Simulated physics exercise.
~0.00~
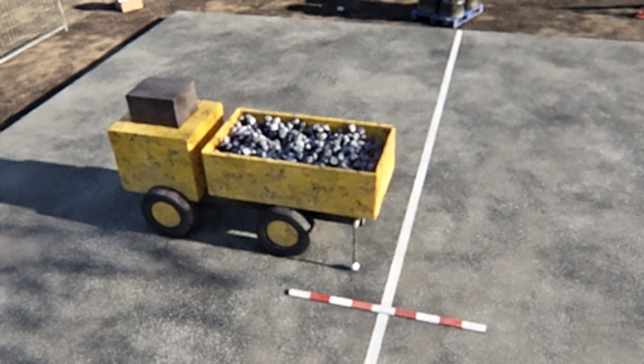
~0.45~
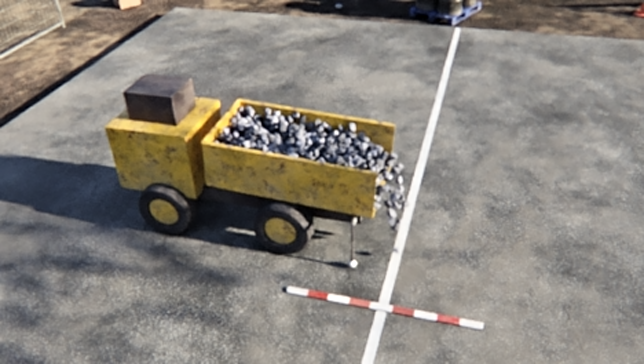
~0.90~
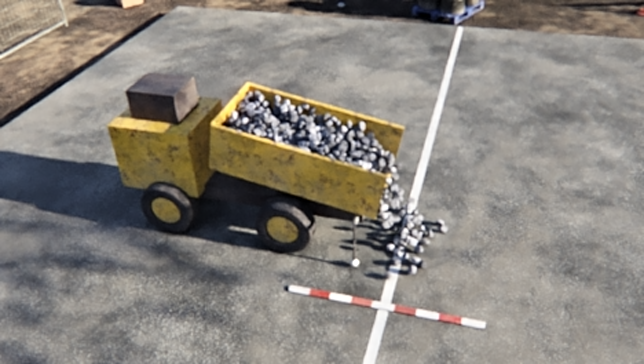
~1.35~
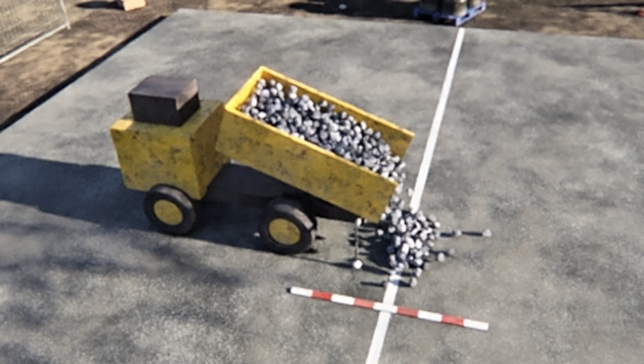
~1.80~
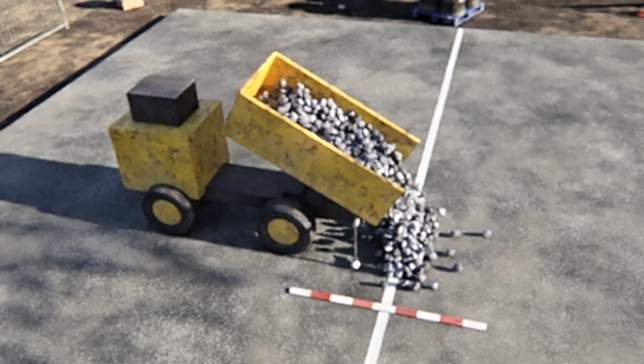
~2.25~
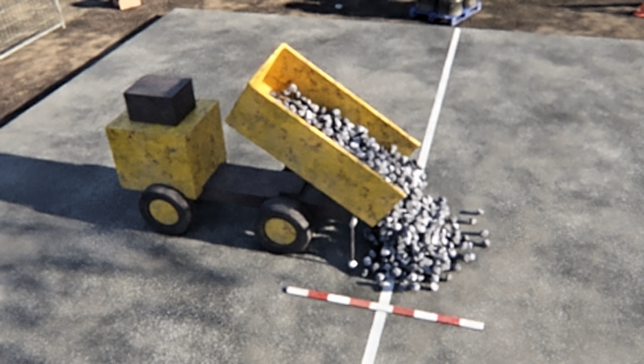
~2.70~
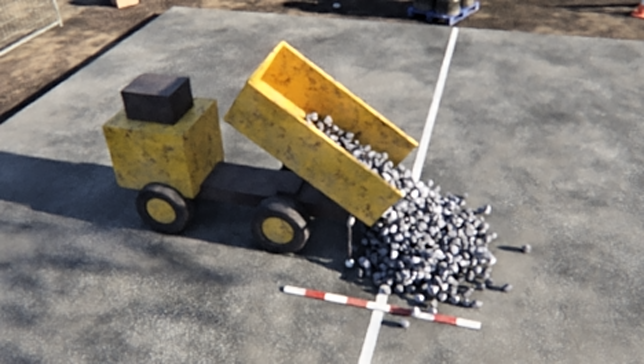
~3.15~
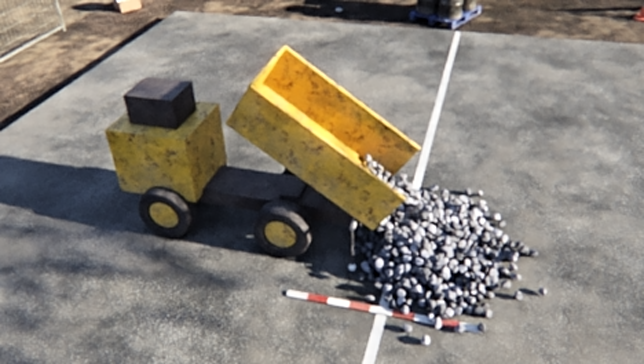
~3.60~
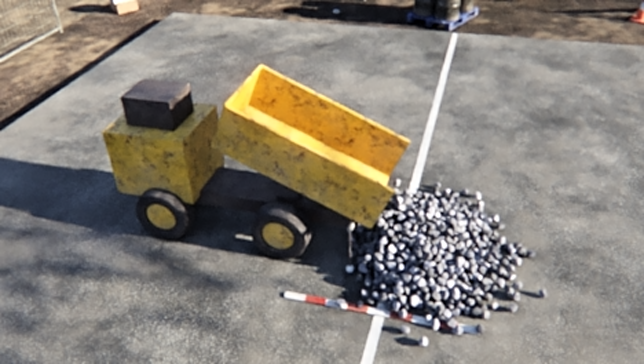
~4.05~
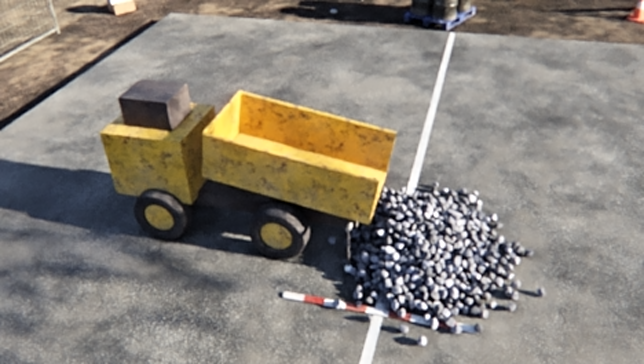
A yellow tipper truck raises its bed, dumps grey stones across a white line, then lowers it.
